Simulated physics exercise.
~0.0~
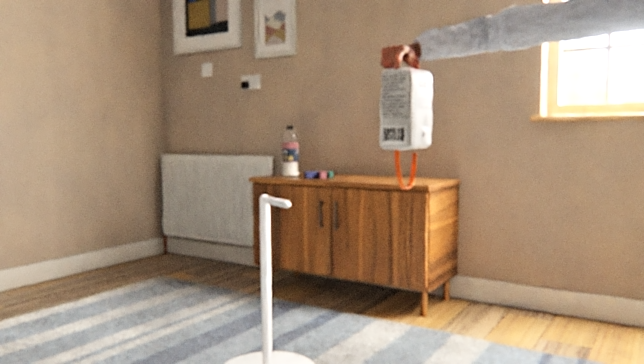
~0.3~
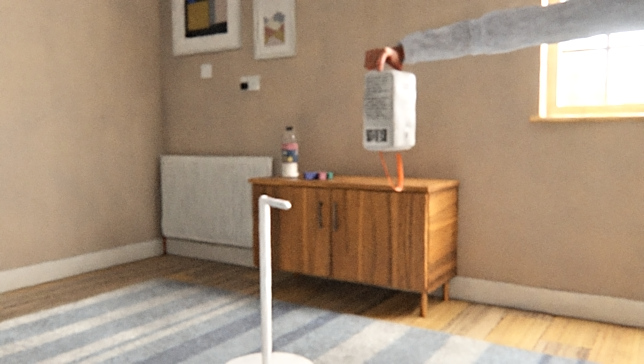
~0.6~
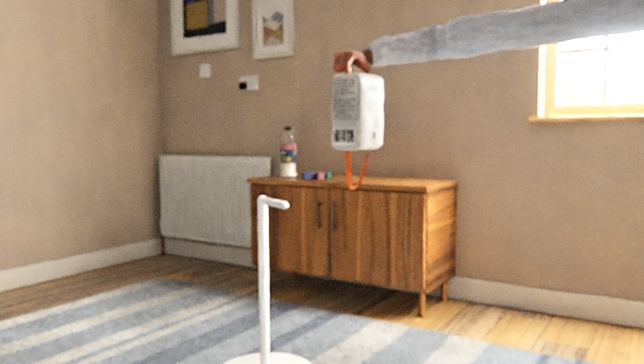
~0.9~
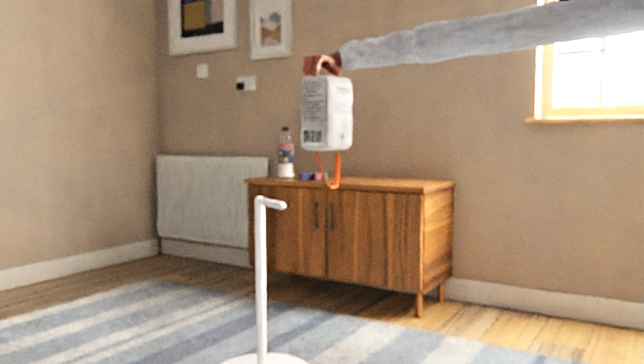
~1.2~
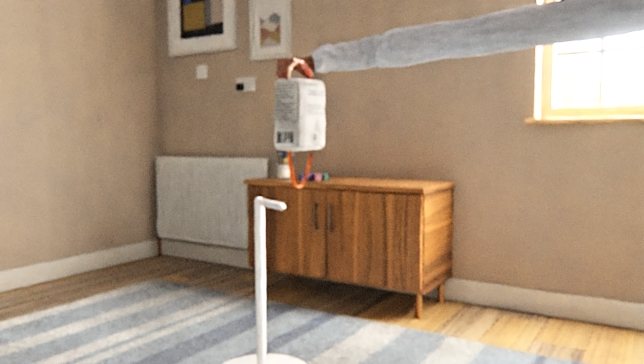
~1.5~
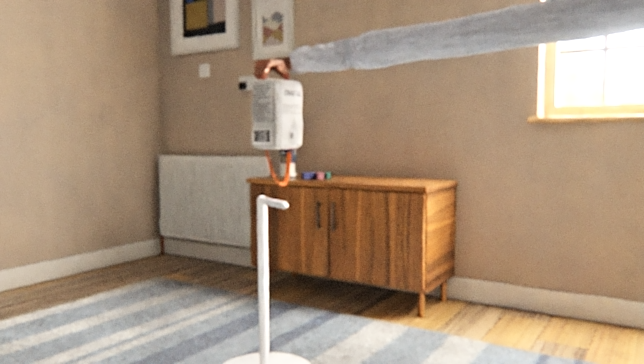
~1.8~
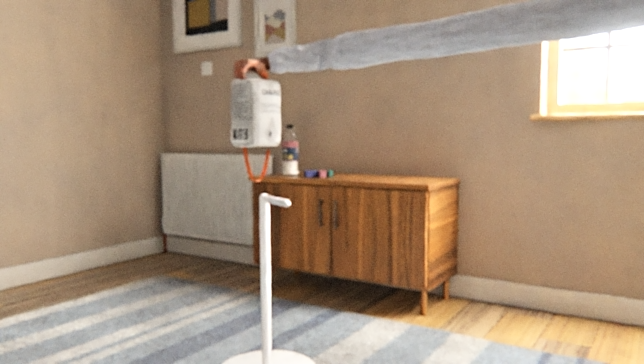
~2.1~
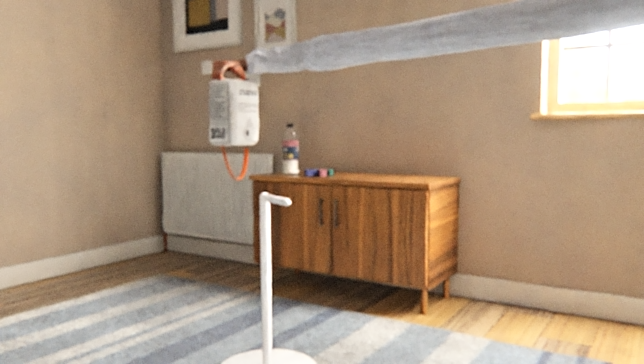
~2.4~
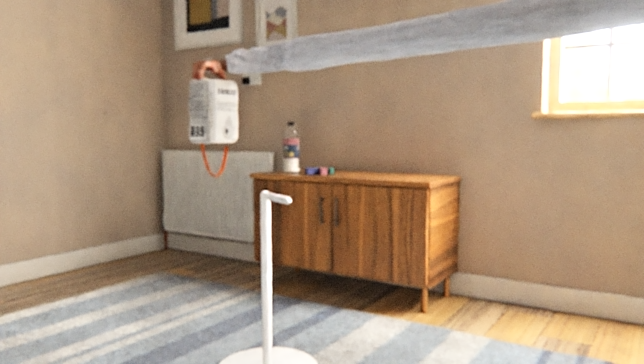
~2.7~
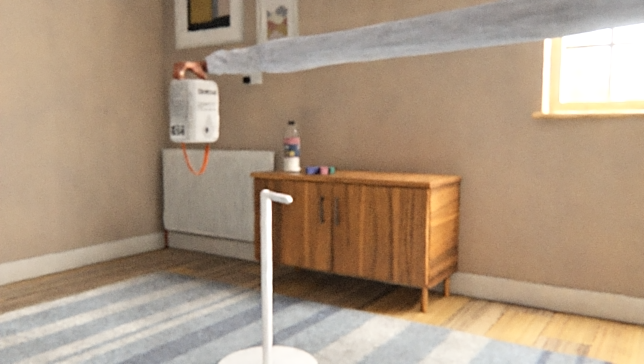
An outstretched arm in a pale sleeve carried a small white sack with an orange loop dangling beneath it leftward across the room, passing over a short white post with a bar at its top, and the sack went by freely, ending up left of the post.
